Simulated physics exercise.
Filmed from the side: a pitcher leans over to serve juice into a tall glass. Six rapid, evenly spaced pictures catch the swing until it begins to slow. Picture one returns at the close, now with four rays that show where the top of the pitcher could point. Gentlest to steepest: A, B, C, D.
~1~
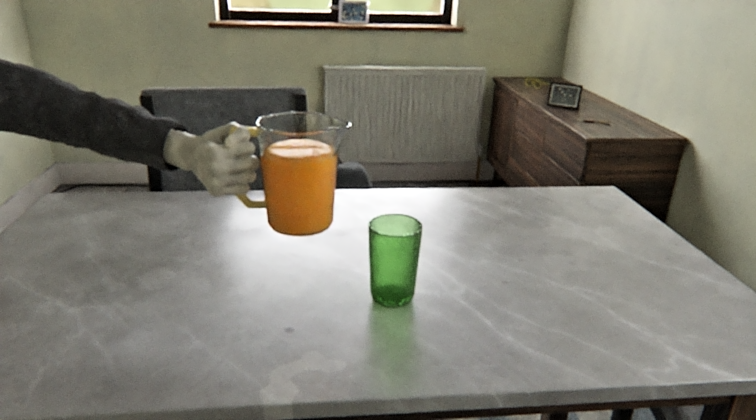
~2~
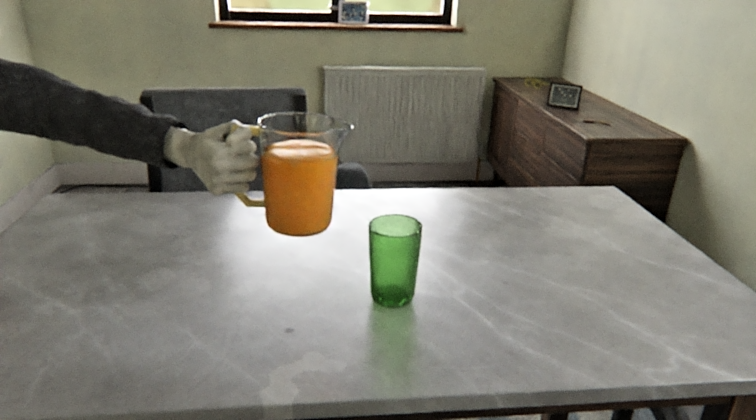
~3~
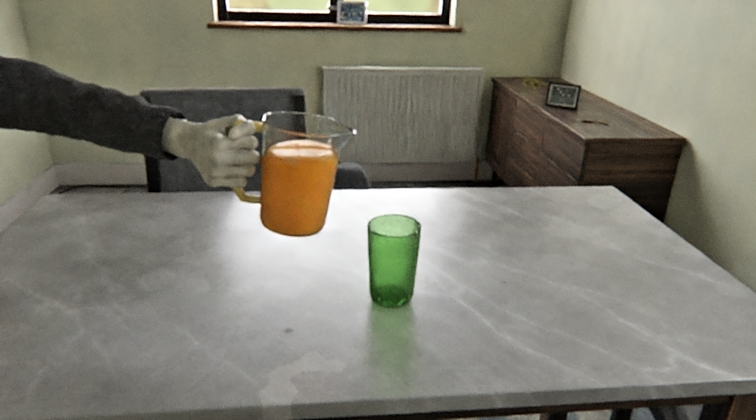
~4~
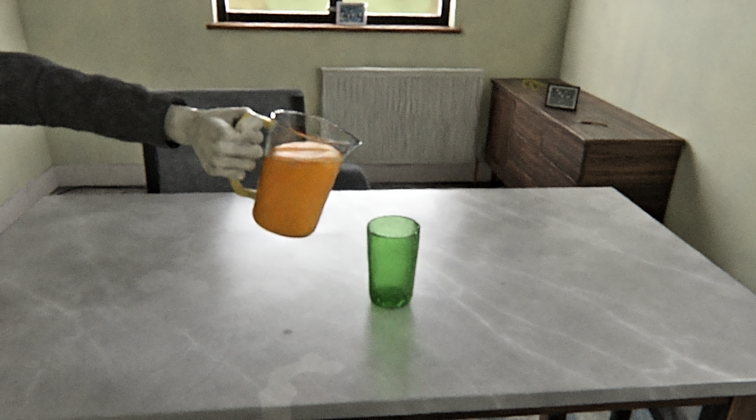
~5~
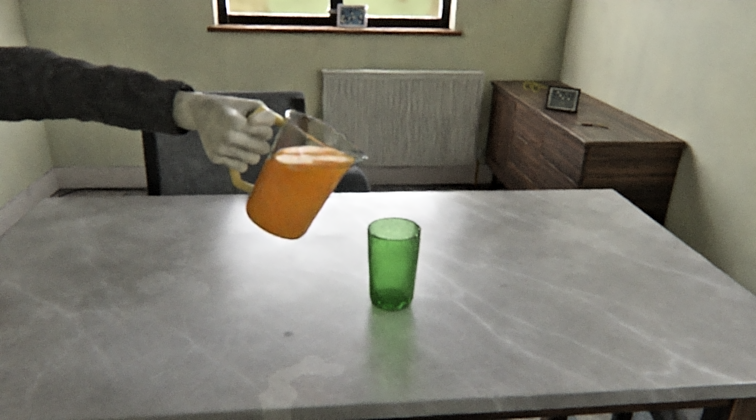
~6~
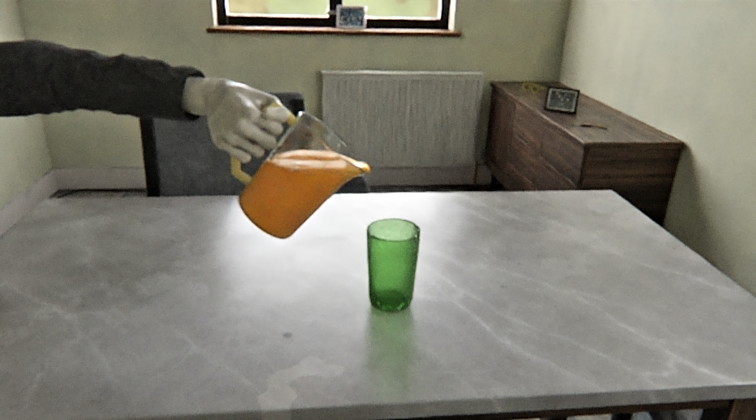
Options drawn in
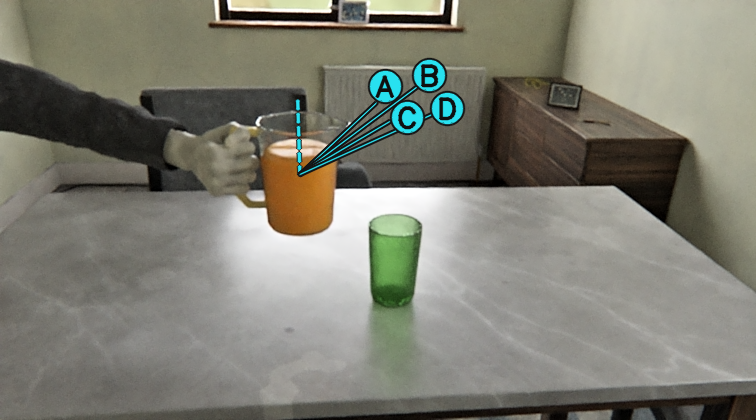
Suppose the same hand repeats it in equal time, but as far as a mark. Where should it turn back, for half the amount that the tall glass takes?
Take C.
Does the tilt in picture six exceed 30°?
Yes, it does.
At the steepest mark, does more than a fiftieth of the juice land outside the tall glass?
No.
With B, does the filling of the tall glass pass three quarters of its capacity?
No, less.
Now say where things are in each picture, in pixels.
Upright, lip at (350, 125); rim of the tall glass round (395, 224); nothing has left yet.
Tipped about 2°, lip at (352, 127); nothing has left yet.
Tipped about 8°, lip at (355, 132); nothing has left yet.
Tipped about 17°, lip at (360, 143); nothing has left yet.
Tipped about 28°, lip at (366, 157); nothing has left yet.
Tipped about 40°, lip at (368, 171); nothing has left yet.
On the marked copy, A at (376, 103); B at (416, 87); C at (389, 121); D at (431, 114).
With A, the tall glass ends with about 19 % of what it can hold.
With B, the tall glass ends with about 32 % of what it can hold.
With C, the tall glass ends with about 48 % of what it can hold.
With D, the tall glass ends with about 69 % of what it can hold.
